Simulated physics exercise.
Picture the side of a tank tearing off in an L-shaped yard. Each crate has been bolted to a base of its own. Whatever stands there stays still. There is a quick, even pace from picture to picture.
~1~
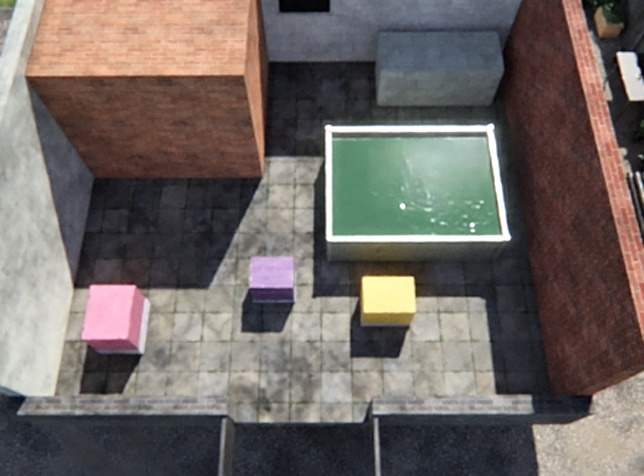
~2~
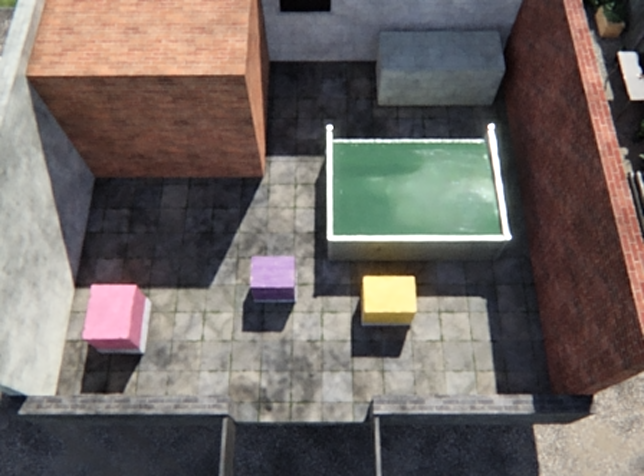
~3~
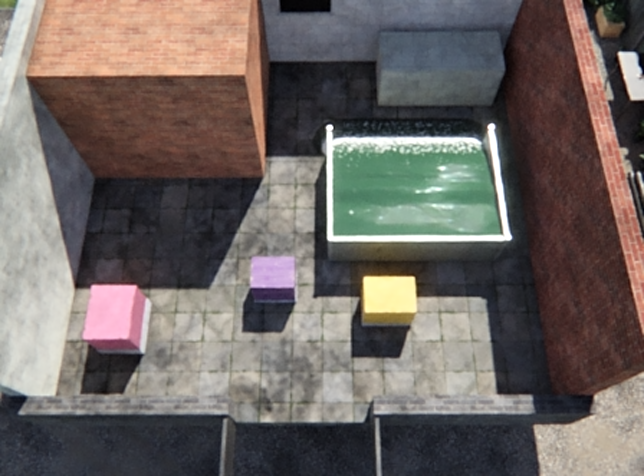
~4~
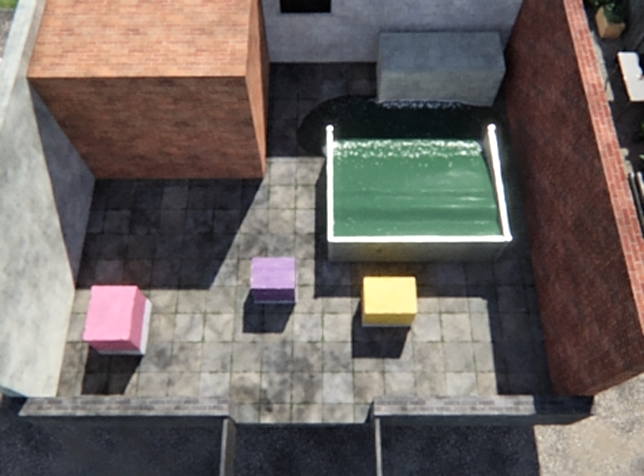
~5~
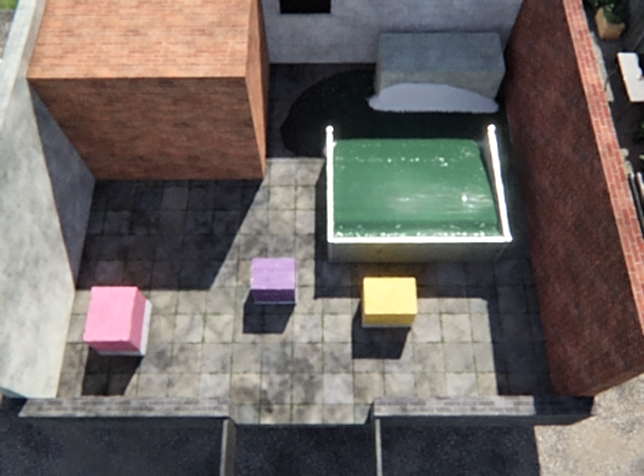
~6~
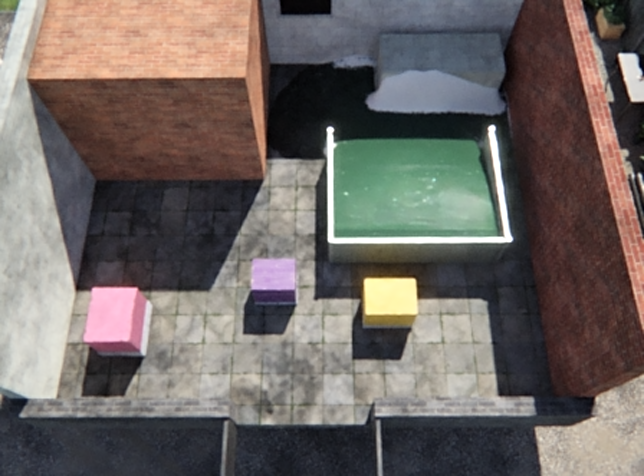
A paved L-shaped yard enclosed by walls is seen from high above by a still camera. An open tank of green water with a white rim stands right of centre, with a grey block behind it, a brick structure at upper left, and pink, purple and yellow boxes in front. The tank's far side opens and water pours out behind it, spreading dark across the paving to the grey block and back wall.
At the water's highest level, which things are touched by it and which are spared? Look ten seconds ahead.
The purple crate will have water on it. The pink crate will have no water on it. The yellow crate will have water on it.
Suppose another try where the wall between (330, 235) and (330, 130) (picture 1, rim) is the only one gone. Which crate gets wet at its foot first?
That would be the purple-painted one.
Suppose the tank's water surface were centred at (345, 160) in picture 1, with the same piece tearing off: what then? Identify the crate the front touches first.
The yellow-painted one.
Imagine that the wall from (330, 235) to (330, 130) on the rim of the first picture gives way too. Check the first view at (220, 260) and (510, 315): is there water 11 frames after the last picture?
Taking them in turn: Underwater, then left clear.
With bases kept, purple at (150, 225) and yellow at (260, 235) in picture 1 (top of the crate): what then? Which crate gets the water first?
I would point to the crate marked yellow.
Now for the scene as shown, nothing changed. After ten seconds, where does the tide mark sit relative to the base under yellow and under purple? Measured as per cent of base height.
About 140 percent and about 280 percent.
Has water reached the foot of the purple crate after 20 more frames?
By then the purple crate has been hit.
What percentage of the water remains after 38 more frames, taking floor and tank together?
About 94 per cent.
A moment on, water covers 25 % of the floor; the purple crate not reached, the pink crate not reached, the yellow crate not reached.
Next, water covers 30 % of the floor; the purple crate not reached, the pink crate not reached, the yellow crate not reached.
Then, water covers 50 % of the floor; the purple crate water round its plinth, the pink crate not reached, the yellow crate water round its plinth.
Later, water covers 75 % of the floor; the purple crate water round its plinth, the pink crate water round its plinth, the yellow crate water round its plinth.
In the end, water covers 95 % of the floor; the purple crate was topped, the pink crate stayed above the water, the yellow crate was topped.
